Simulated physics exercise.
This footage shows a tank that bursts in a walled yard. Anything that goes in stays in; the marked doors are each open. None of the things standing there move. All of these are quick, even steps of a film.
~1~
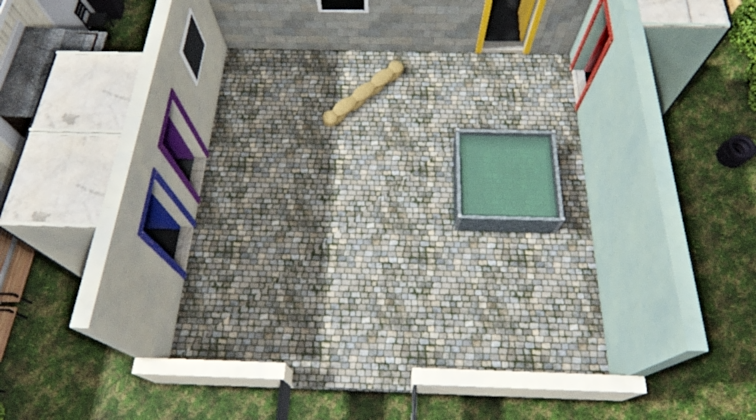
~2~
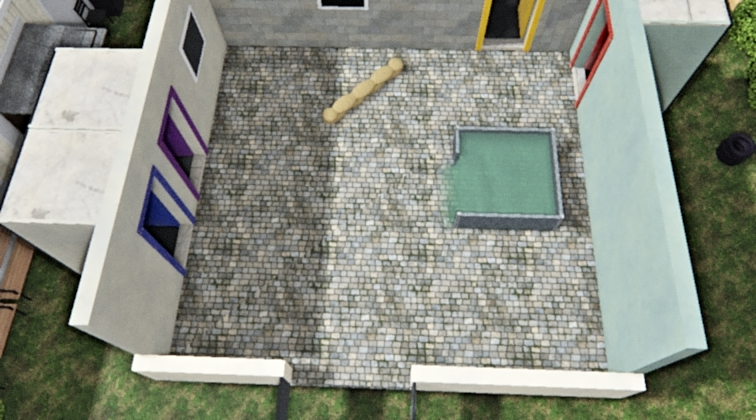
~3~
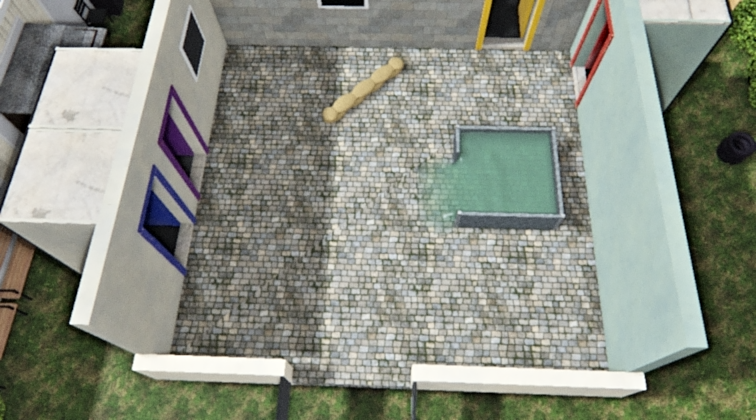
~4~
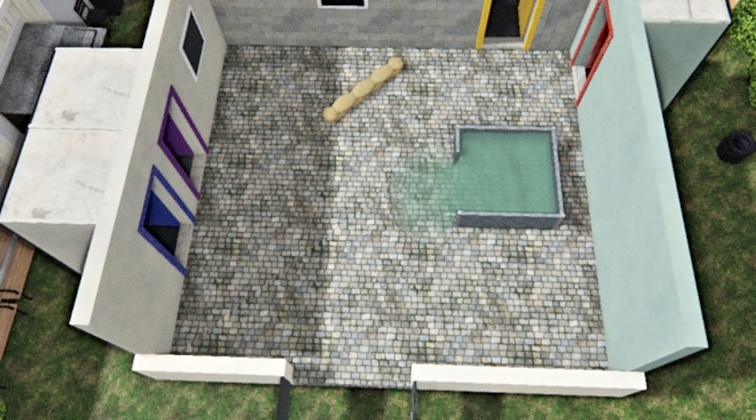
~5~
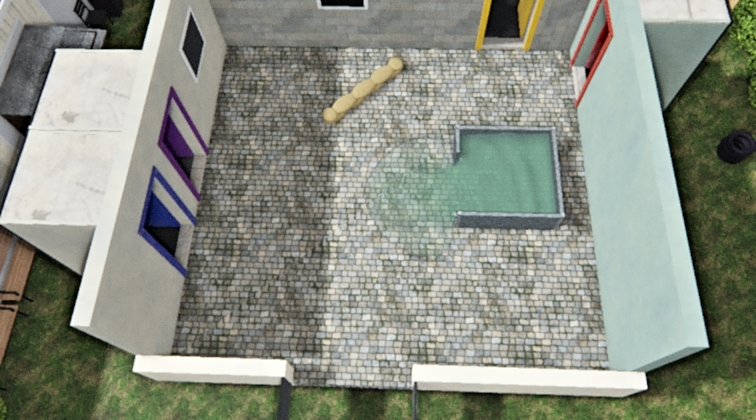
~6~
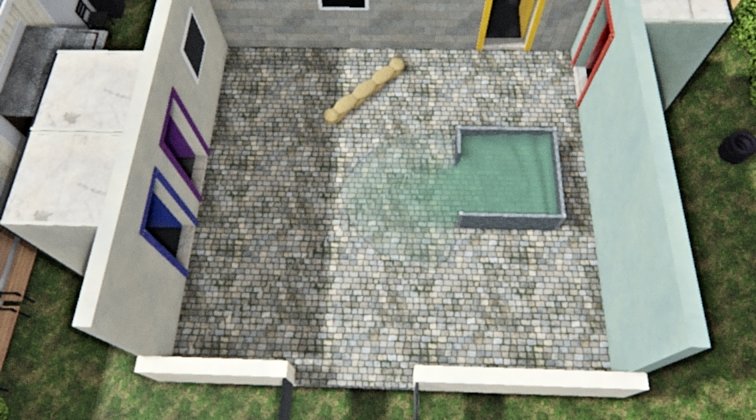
Green water pouring from the open left side of a square tank and spreading leftward across a walled cobbled yard.
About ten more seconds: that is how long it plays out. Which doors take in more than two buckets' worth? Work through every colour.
I expect the blue door to see over two buckets; I expect the red door to see two buckets at most; I expect the purple door to see over two buckets; I expect the yellow door to see two buckets at most.
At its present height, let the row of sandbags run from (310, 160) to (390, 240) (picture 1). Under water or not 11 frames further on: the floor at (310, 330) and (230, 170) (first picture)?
Taking them as asked, I'd say drenched and then spared.
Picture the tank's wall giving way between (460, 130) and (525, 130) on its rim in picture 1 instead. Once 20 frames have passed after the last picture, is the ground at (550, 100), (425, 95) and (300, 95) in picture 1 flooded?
Submerged, submerged, submerged.
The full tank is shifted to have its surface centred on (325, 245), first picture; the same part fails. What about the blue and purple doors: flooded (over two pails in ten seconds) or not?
Lab note - blue door crosses the line; purple door doesn't reach it.
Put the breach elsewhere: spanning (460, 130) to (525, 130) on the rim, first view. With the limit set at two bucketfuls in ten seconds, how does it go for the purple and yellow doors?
Purple door: Below the limit; yellow door: Above the limit.
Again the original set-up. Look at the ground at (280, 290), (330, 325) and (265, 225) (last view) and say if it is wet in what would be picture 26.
As listed, the points end up soaked, soaked and soaked.
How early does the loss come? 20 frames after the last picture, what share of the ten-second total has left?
About 30 per cent.
A moment on, water covers 20 % of the floor; the blue door not reached, the red door not reached, the purple door not reached, the yellow door not reached.
Next, water covers 35 % of the floor; the blue door wet at the sill, nothing in, the red door not reached, the purple door wet at the sill, nothing in, the yellow door not reached.
Then, water covers 50 % of the floor; the blue door over two buckets in, the red door not reached, the purple door over two buckets in, the yellow door not reached.
Later, water covers 50 % of the floor; the blue door over two buckets in, the red door not reached, the purple door far over two buckets in, the yellow door not reached.
In the end, water covers 60 % of the floor; the blue door far over two buckets in, the red door not reached, the purple door far over two buckets in, the yellow door not reached.
